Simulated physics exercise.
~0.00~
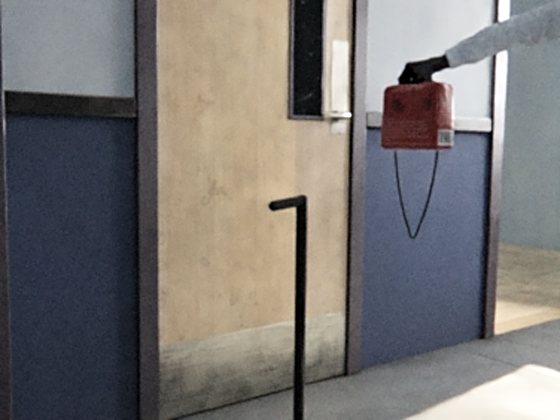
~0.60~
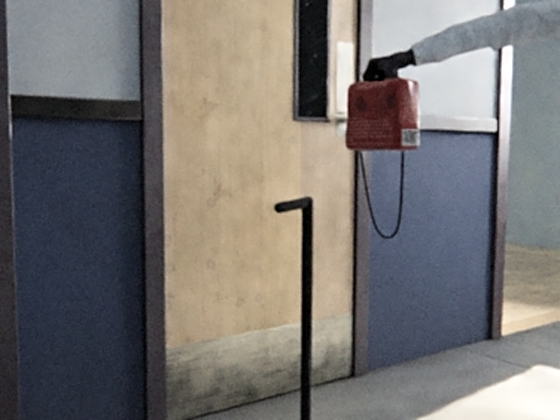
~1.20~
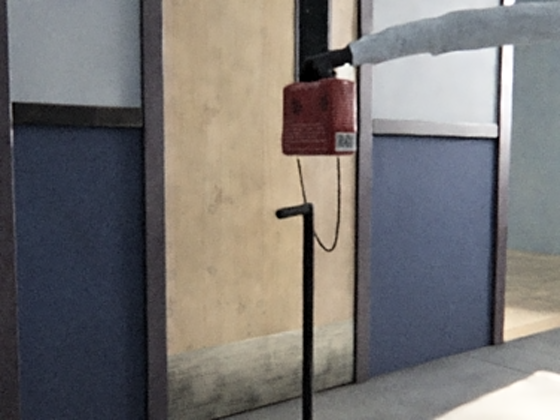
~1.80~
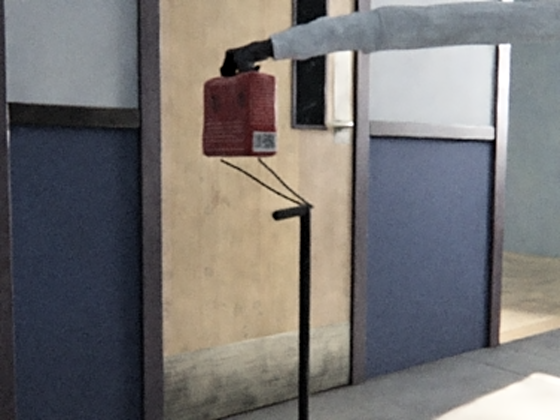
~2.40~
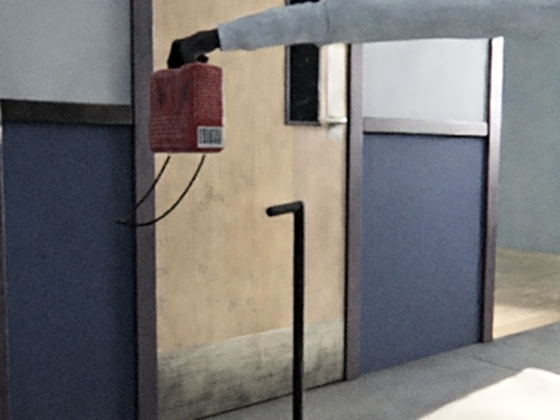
Red bag with a dangling loop moving left in a gloved hand, the loop brushing a hooked post and swinging clear.
